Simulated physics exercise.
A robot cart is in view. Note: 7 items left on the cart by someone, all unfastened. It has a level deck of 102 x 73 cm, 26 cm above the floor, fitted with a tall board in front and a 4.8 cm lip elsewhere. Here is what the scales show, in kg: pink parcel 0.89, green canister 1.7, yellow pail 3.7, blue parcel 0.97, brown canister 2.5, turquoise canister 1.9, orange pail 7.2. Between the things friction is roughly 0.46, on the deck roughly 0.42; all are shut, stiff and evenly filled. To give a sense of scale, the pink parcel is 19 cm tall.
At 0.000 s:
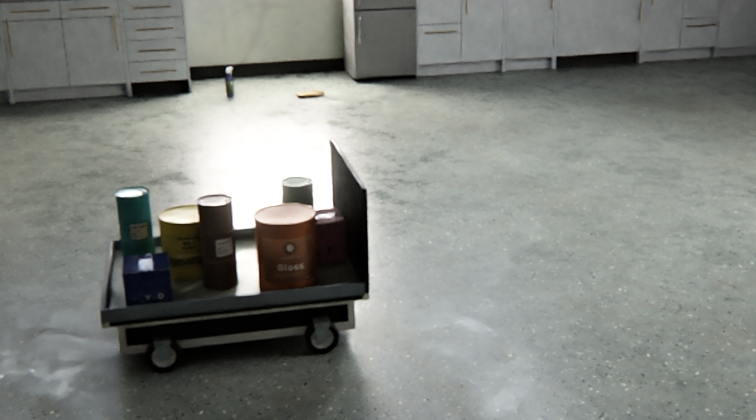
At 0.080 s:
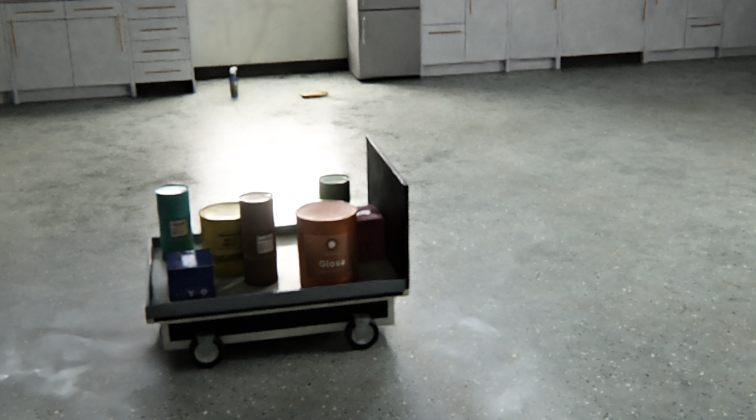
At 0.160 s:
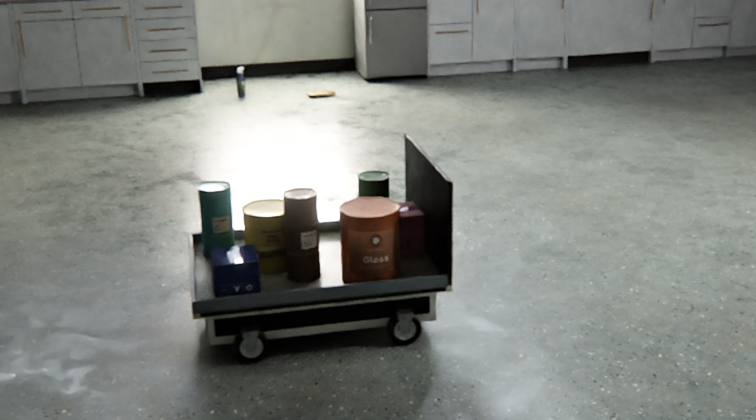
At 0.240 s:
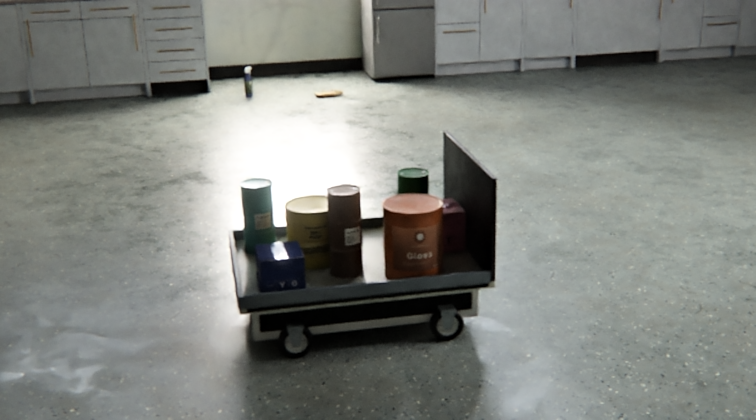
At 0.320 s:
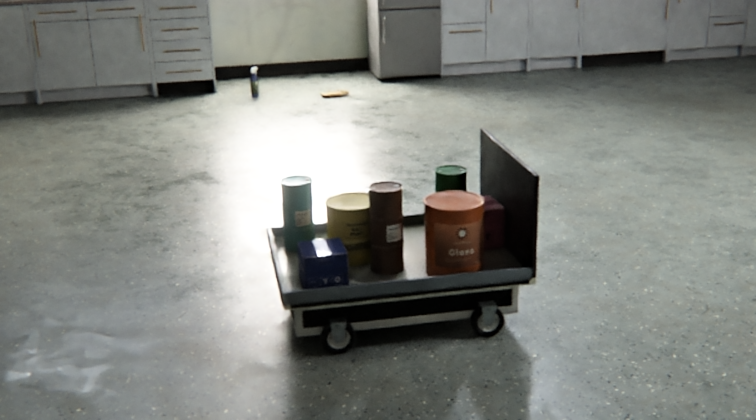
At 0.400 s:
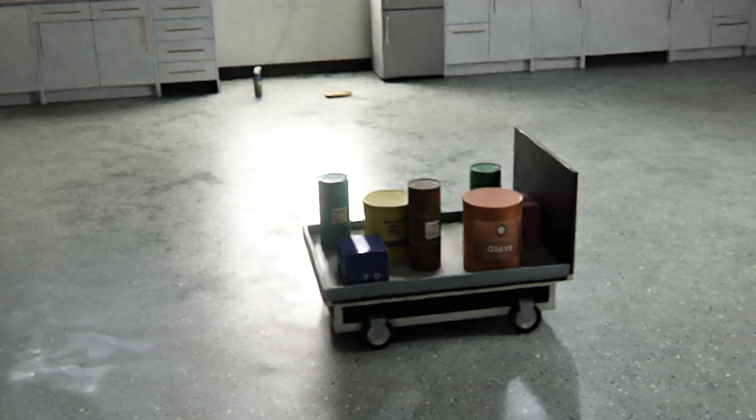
At first, a flat cart carrying canisters, pails and parcels stands left of centre on a grey floor, its tall board at the right end. It then rolls steadily rightward past the bright patch of floor, ending right of centre, while the items keep their places on the deck.
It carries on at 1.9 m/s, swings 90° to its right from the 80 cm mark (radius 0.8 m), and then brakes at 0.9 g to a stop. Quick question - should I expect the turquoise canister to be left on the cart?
No, it won't be.
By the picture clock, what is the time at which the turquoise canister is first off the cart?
I'd put it at some 1.1 s.
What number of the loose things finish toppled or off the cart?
It adds up to 2.
Around 0.90 s, cart has run 171 cm, turned 55°; turquoise canister at 9° to upright near (590, 208); brown canister at 60° to upright; orange pail at 10° to upright.
Around 1.30 s, cart has run 245 cm, turned 90°; turquoise canister now off the cart; brown canister on its side; green canister at 12° to upright.
Finally (2.0 s), off the cart, turquoise canister; on their side or leaning hard on the cart, brown canister; not toppled but over 10 cm from the start, green canister, yellow pail, blue parcel and orange pail; the last one still in place (within 10 cm).
